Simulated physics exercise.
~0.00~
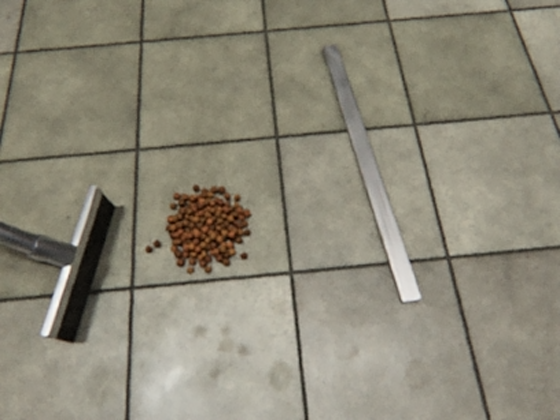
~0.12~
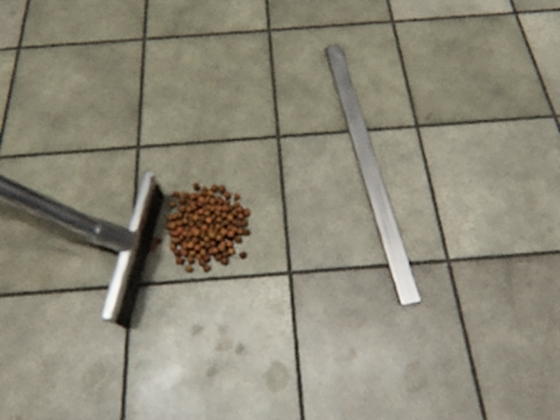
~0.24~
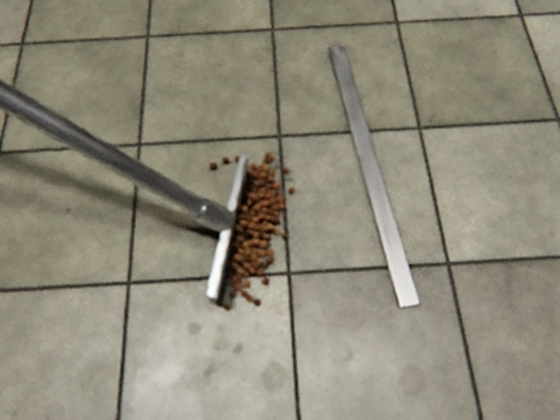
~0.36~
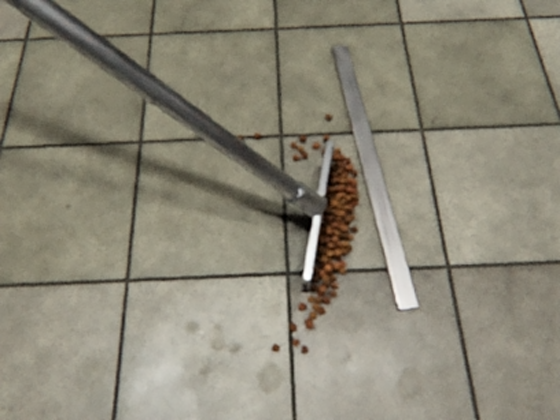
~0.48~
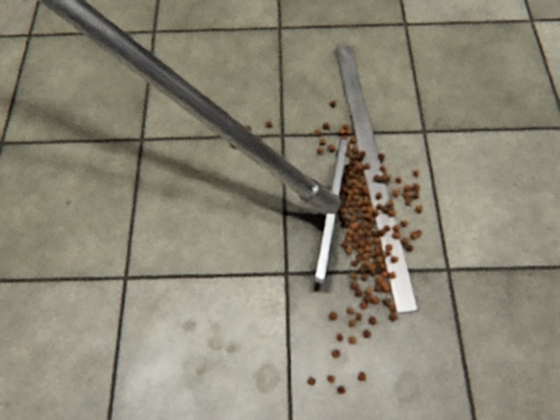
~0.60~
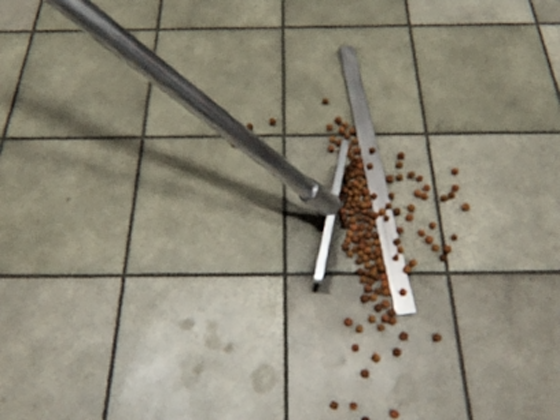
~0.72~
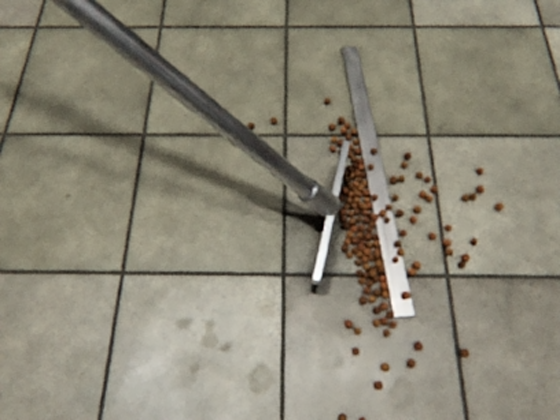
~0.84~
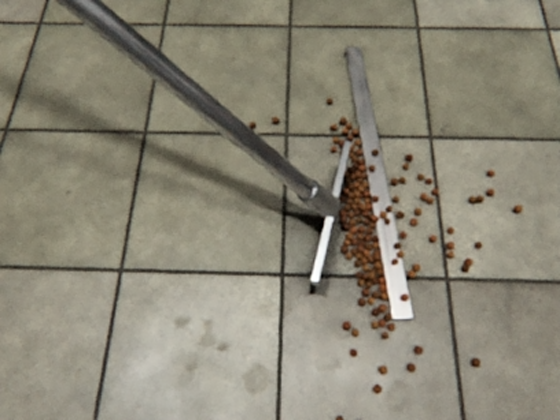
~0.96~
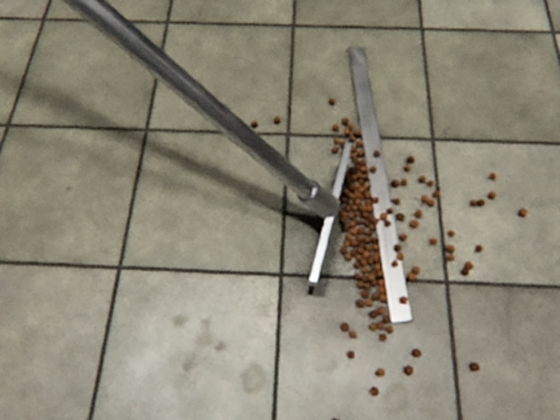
A squeegee on a long grey handle stands at the left of a grey tiled floor, seen from above at an angle, with a round heap of small reddish-brown cereal balls to its right and a flat silvery strip lying beyond them. The blade slides right, meets the heap and pushes it into a long, narrow band. Nearing the strip, it stops just short, and balls spill onto and over the metal while others roll past its near end. The last ones come to rest scattered to the right, with most still packed between blade and strip.
